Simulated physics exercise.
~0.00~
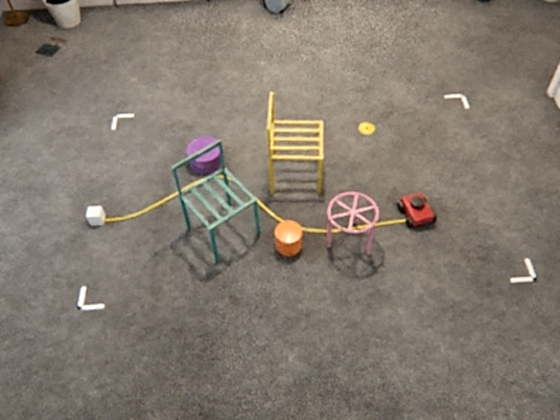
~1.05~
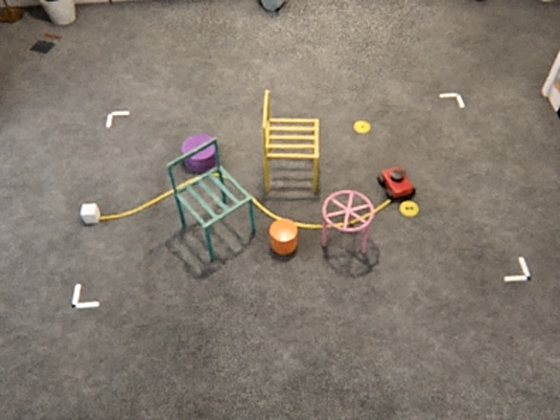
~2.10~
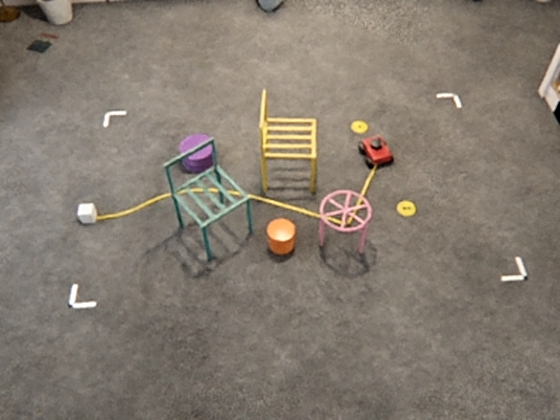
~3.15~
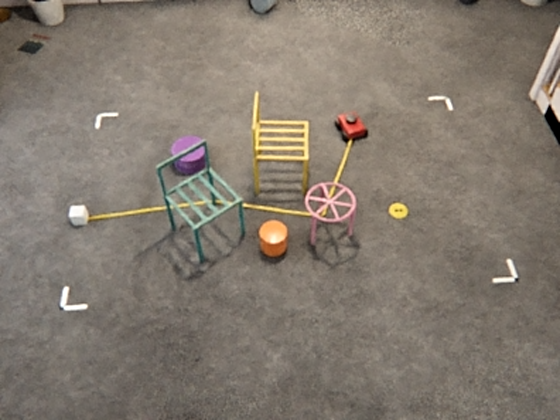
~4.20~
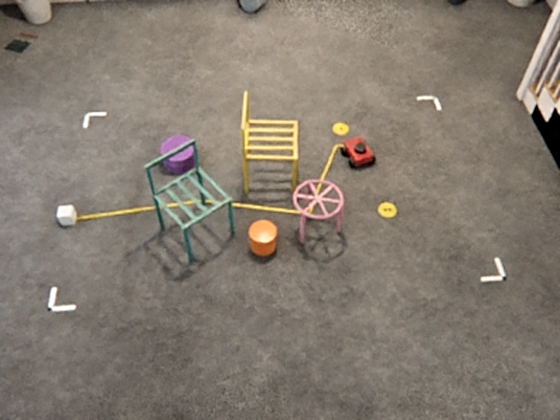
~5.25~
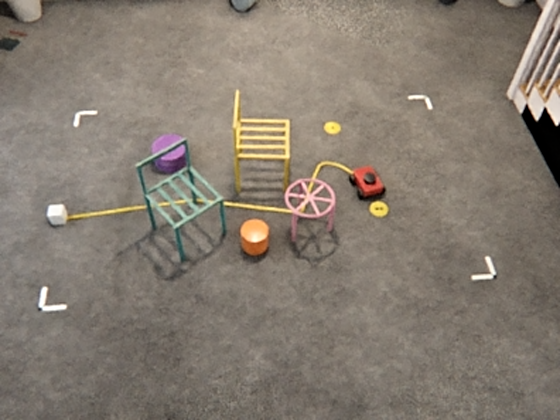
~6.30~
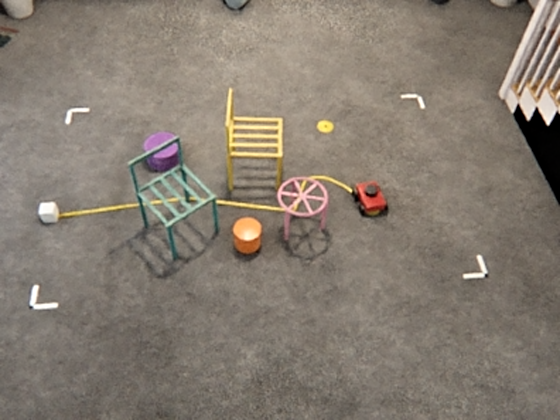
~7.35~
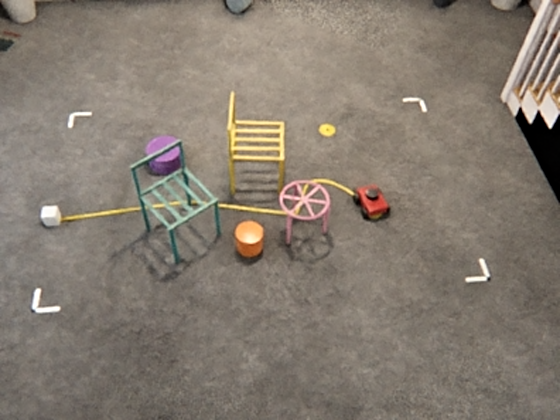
At the start, a red cart sits at the right on a grey floor, its yellow lead winding past a pink stool, an orange tub and a teal chair to a white block at the left. A yellow chair and a purple bucket stand nearby. The cart drives up and left to the upper yellow mark, drawing the lead straighter and nudging the stool slightly left and up. It then heads back down and right, the lead bowing loosely behind it. Finally it rests over the lower mark, still joined to the block, with everything upright.
